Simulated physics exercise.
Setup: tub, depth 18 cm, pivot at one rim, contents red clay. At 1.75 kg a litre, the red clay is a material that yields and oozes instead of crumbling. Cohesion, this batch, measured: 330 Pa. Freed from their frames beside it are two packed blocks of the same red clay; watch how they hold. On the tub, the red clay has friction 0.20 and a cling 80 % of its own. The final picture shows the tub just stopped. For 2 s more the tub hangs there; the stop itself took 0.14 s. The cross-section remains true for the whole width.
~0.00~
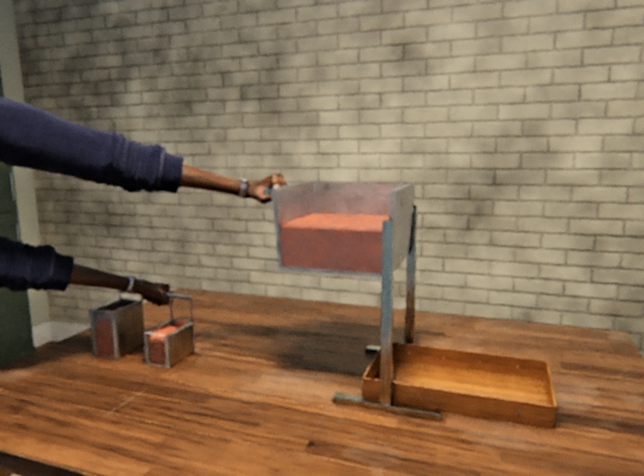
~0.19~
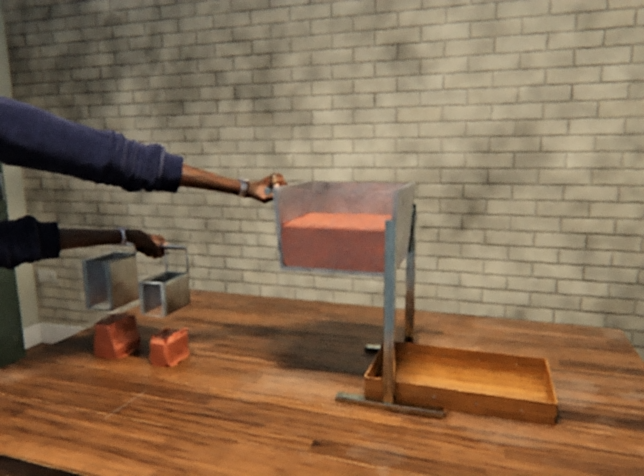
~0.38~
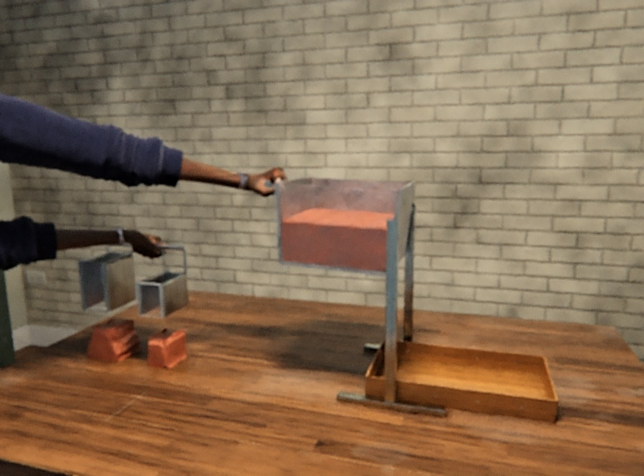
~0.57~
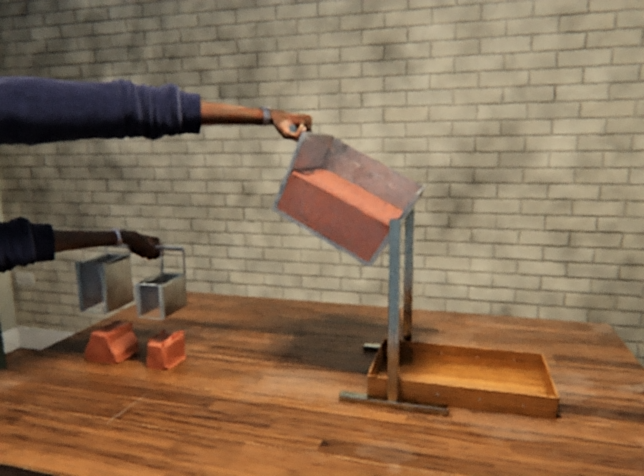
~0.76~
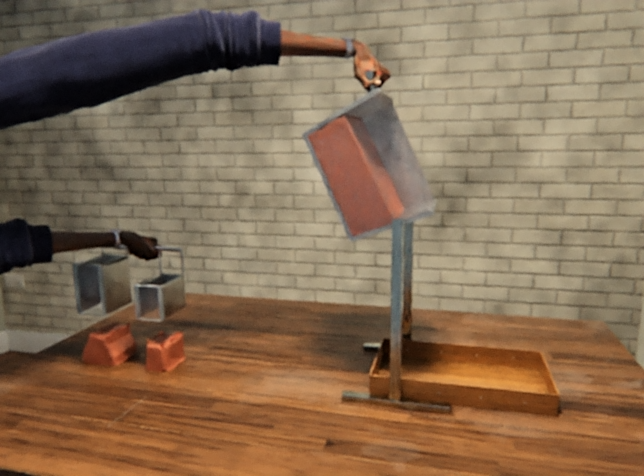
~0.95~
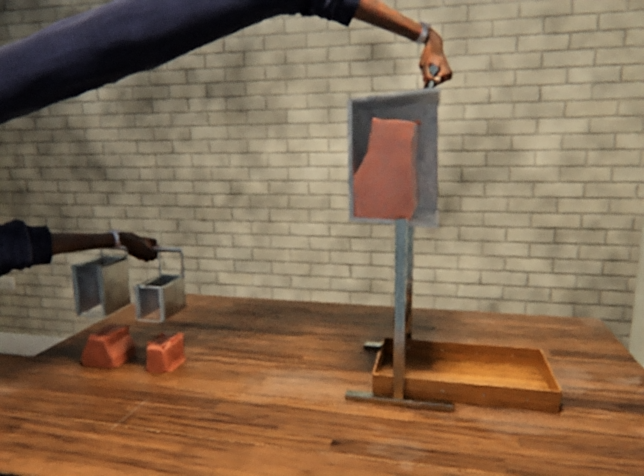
A hand lifts two small metal molds off two red clay blocks on a wooden table, and the larger left block sags slightly. The other hand then raises the left side of a clear-fronted tub on a stand, swinging it upright beside a wooden tray as the red clay inside shifts and slumps.
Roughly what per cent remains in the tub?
About 50 %.
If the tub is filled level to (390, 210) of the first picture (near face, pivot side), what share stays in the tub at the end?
It would be near 35 %.
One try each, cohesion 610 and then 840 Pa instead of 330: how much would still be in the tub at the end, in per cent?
Going in order, it's 55 % and then 45 %.
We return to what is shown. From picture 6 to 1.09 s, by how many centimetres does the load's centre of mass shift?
Shift: Roughly 8 cm.
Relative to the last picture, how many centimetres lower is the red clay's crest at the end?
Roughly 13 cm.
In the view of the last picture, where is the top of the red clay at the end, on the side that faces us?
I'd point to somewhere around (371, 180).
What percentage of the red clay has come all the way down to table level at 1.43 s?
About 45 per cent.
By 1.09 s, the tub is at 89 degrees and holds 80 %.
By 1.26 s, the tub is at 89 degrees and holds 52 %.
By 1.43 s, the tub is at 89 degrees and holds 51 %.
By 1.60 s, the tub is at 89 degrees and holds 51 %.
By 2.95 s, at the end, the tub is at 89 degrees and holds 50 %.
